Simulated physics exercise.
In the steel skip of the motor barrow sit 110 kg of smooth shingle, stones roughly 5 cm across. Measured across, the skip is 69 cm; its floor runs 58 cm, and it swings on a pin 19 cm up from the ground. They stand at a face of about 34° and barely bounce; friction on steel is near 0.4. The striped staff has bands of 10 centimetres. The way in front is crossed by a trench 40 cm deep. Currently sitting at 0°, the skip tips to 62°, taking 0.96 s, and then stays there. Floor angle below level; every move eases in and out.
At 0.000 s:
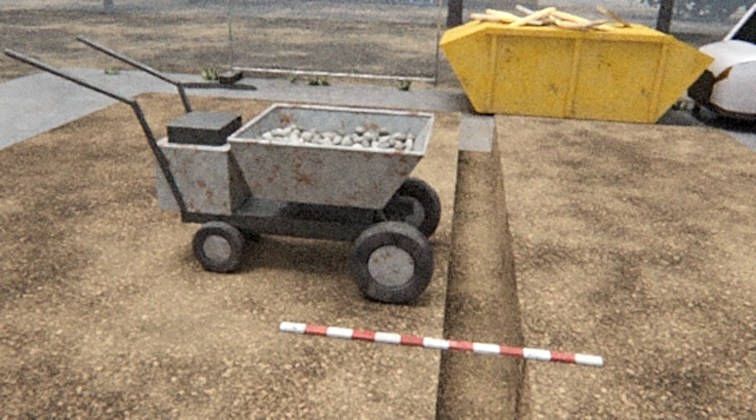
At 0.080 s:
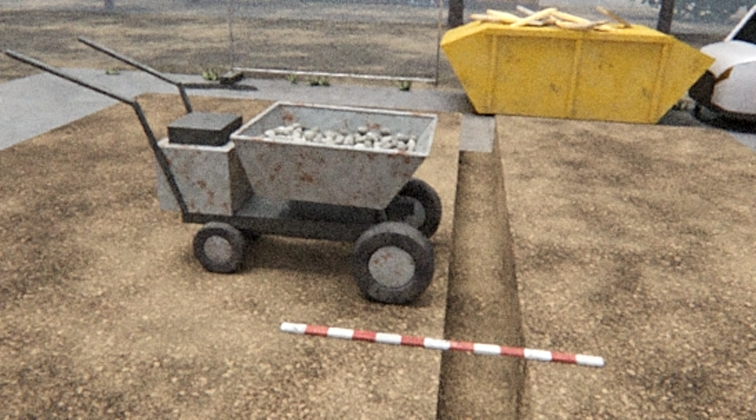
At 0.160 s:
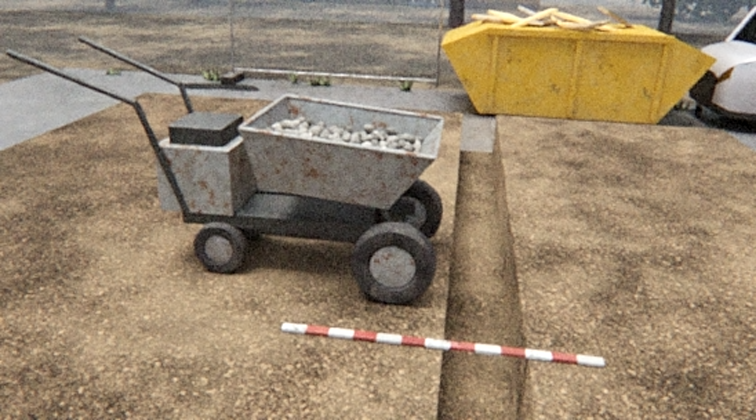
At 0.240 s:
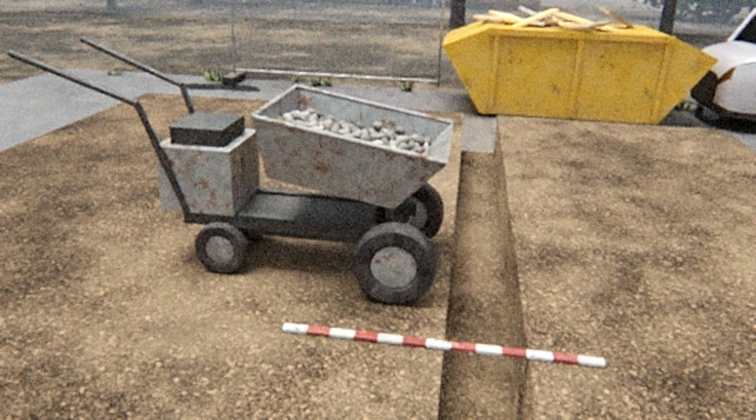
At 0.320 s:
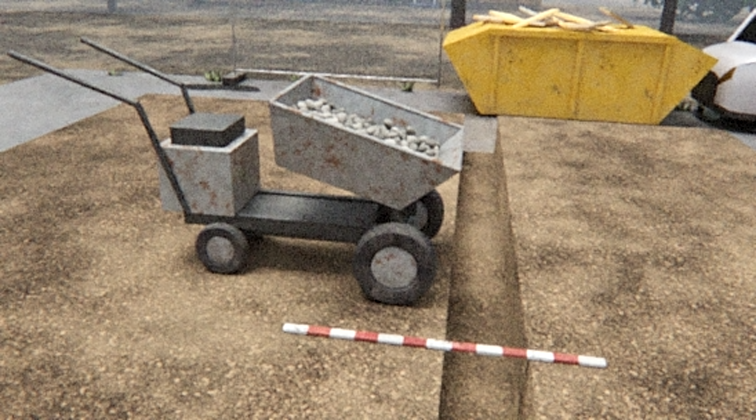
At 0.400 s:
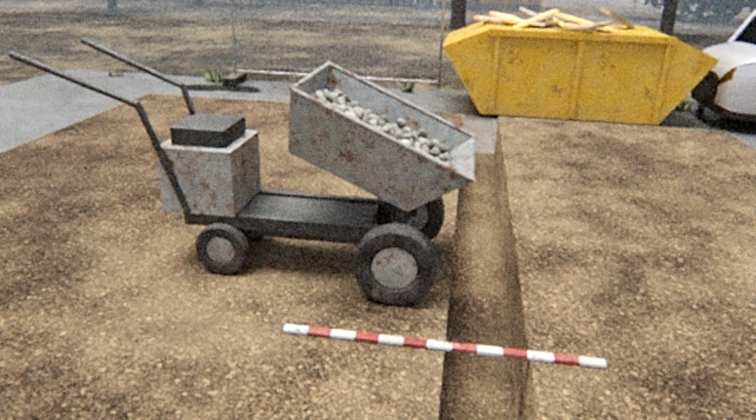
At first, a rusty grey skip full of pale stones sits almost level on a motor barrow, beside a narrow trench and a striped staff. Then its left end rises steadily, opening a gap above the flat base, until the skip slants clearly down to the right with the stones still inside.
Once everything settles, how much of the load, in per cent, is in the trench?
Once it settles, about 20 per cent of the load is there.
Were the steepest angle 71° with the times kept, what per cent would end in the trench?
About 20%.
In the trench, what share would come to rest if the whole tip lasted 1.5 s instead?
Roughly 25% would finish there.
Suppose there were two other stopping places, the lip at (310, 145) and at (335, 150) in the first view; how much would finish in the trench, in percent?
Estimates: 55 % then 70 %.
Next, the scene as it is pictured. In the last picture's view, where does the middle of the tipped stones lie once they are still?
I'd point somewhere around (564, 283).
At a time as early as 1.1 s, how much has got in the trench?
0 per cent, give or take.
After 0.7 s the floor is at 52°; 100 % in the skip; the foremost stones are at (494, 199).
After 1.1 s the floor is at 62°; 82 % in the skip, 1 % in the trench, 17 % past the trench; the foremost stones are at (579, 271).
After 1.4 s the floor is at 62°; 46 % in the skip, 2 % in the trench, 52 % past the trench; the foremost stones are at (689, 313).
After 3.4 s the floor is at 62°; 22 % in the skip, 20 % in the trench, 58 % past the trench; the foremost stones are past the picture's edge.
